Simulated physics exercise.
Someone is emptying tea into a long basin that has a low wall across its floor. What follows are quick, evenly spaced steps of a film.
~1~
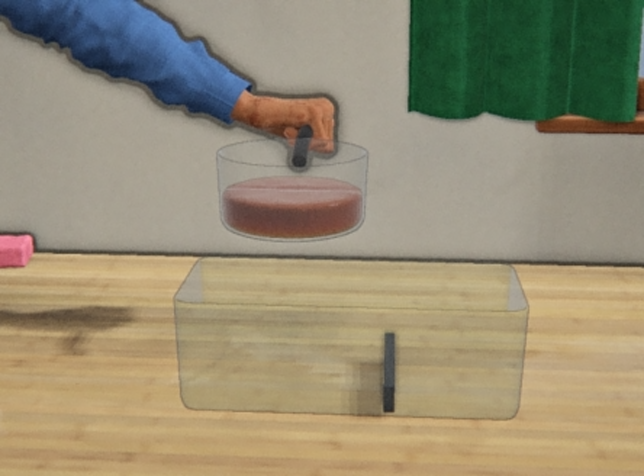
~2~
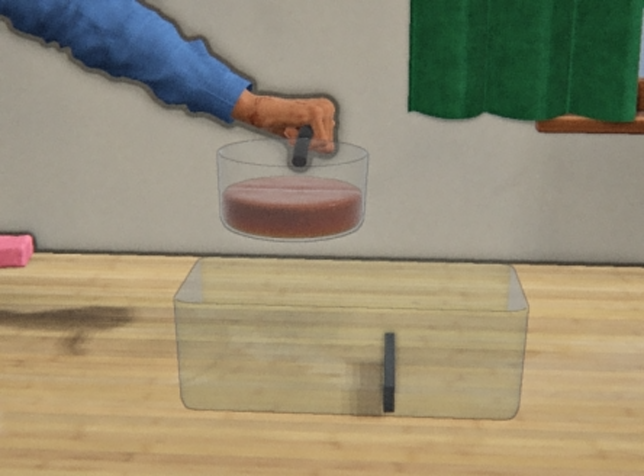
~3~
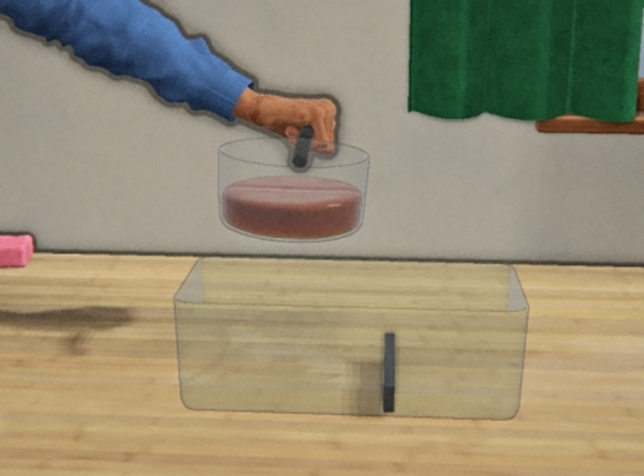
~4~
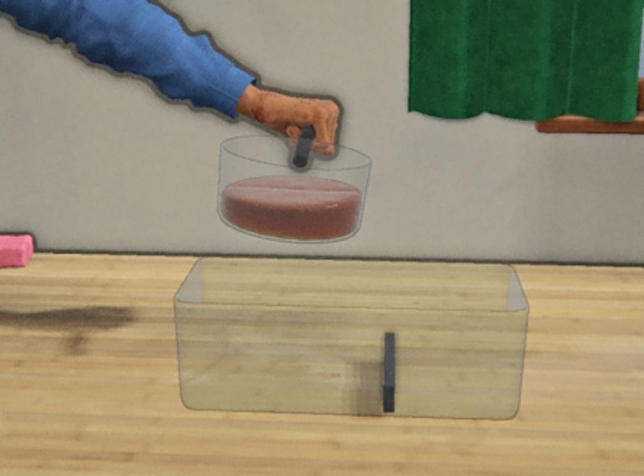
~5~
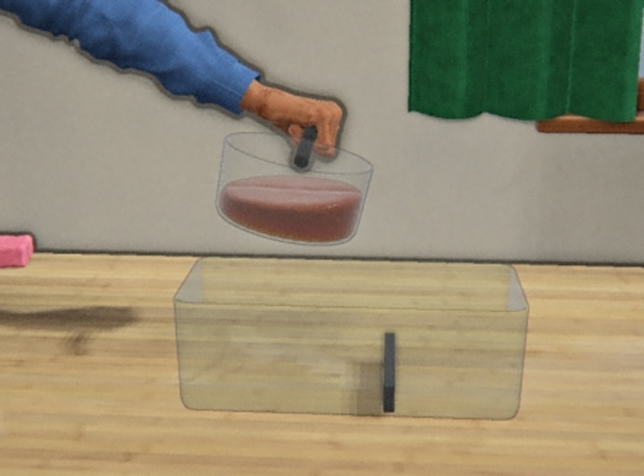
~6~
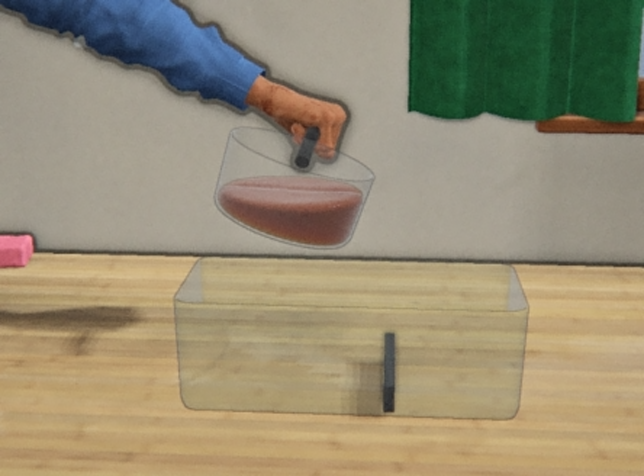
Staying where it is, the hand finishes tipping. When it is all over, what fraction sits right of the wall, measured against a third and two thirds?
The right side of the wall holds a middle share, one third to two thirds.
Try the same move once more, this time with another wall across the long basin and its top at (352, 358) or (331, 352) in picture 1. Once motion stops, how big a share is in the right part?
About 85 per cent on the first try, and 95 per cent on the second.
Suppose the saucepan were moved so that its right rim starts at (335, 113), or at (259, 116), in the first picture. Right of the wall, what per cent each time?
Start one gives close to 35 percent, start two close to 10 percent.
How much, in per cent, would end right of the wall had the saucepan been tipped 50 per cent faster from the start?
Roughly 50 %.
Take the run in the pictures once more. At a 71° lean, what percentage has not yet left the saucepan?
60 per cent or so.
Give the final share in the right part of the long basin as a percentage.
About 60 percent.
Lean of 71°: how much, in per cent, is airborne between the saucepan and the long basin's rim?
It's close to 20 per cent.
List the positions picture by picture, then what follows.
The first frame shows tilt 0°; pouring edge (367, 155); surface from (224, 189) to (363, 192); the long basin's rim runs from (187, 279) to (520, 288); the wall's top is at (390, 359).
The second frame shows tilt 1°; pouring edge (367, 156); surface from (223, 188) to (363, 192).
The third frame shows tilt 3°; pouring edge (368, 159); surface from (223, 188) to (363, 192).
The fourth frame shows tilt 6°; pouring edge (370, 164); surface from (223, 187) to (363, 193).
The fifth frame shows tilt 11°; pouring edge (372, 170); surface from (222, 187) to (363, 192).
The sixth frame shows tilt 17°; pouring edge (373, 178); surface from (219, 187) to (364, 193).
A moment on, the saucepan is tipped part way and 60 per cent is still to pour, 2 is left of the wall and 17 right of it.
Next, the saucepan is tipped right over and 8 per cent is still to pour, 31 is left of the wall and 57 right of it.
Then the saucepan is tipped right over and 0 per cent is still to pour, 42 is left of the wall and 57 right of it.
Later the saucepan is tipped right over and 0 per cent is still to pour, 42 is left of the wall and 58 right of it.
In the end 42 per cent lies left of the wall, 58 right of it and 0 outside.
